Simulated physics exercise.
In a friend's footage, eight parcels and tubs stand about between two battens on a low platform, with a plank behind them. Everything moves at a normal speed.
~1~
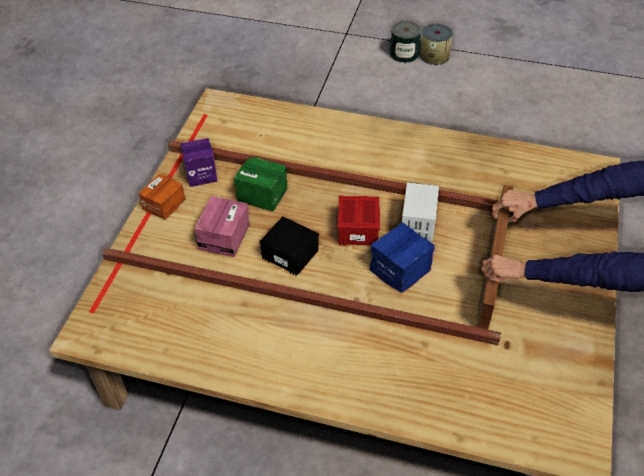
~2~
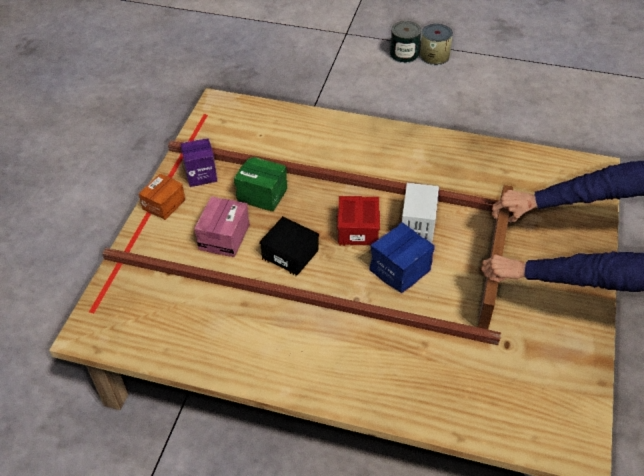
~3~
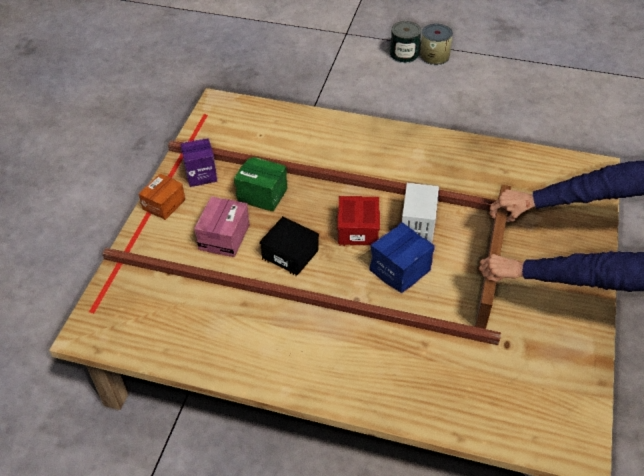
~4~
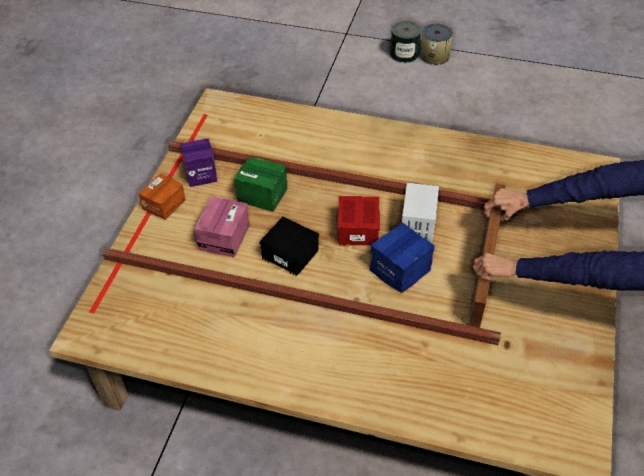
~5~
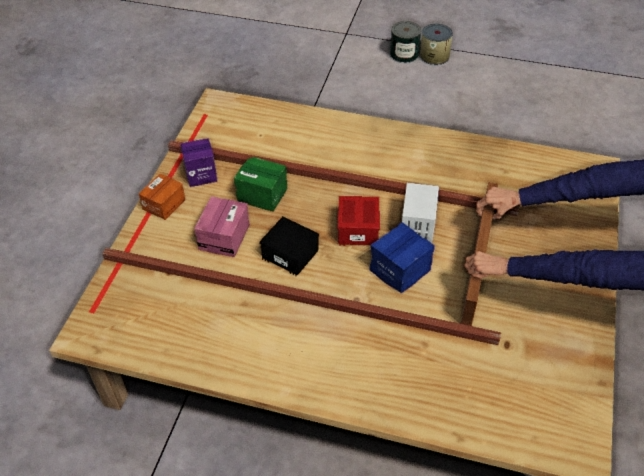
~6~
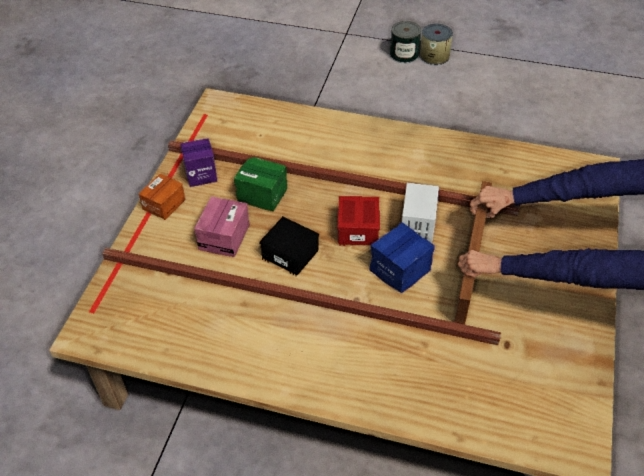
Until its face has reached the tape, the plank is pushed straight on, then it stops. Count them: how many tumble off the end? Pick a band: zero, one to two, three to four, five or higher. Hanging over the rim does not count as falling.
Band: Five or higher.
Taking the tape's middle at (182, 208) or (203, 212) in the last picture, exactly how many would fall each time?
Counts: 6, 4.
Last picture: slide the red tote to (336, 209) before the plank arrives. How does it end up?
Set there, the object goes off the end.
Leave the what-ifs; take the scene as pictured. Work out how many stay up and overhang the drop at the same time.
I make it 1.
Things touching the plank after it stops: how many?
All in all, 1.
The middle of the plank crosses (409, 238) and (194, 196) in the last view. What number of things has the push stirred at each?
First position 3; second position 8.
Soon after, none off yet; orange parcel at rest near (163, 197); purple parcel at rest near (199, 163); pink parcel at rest near (223, 227).
In the end, the number that fall off is five or more; gone, blue box, red tote, black tote, green box, pink parcel, purple parcel and orange parcel.
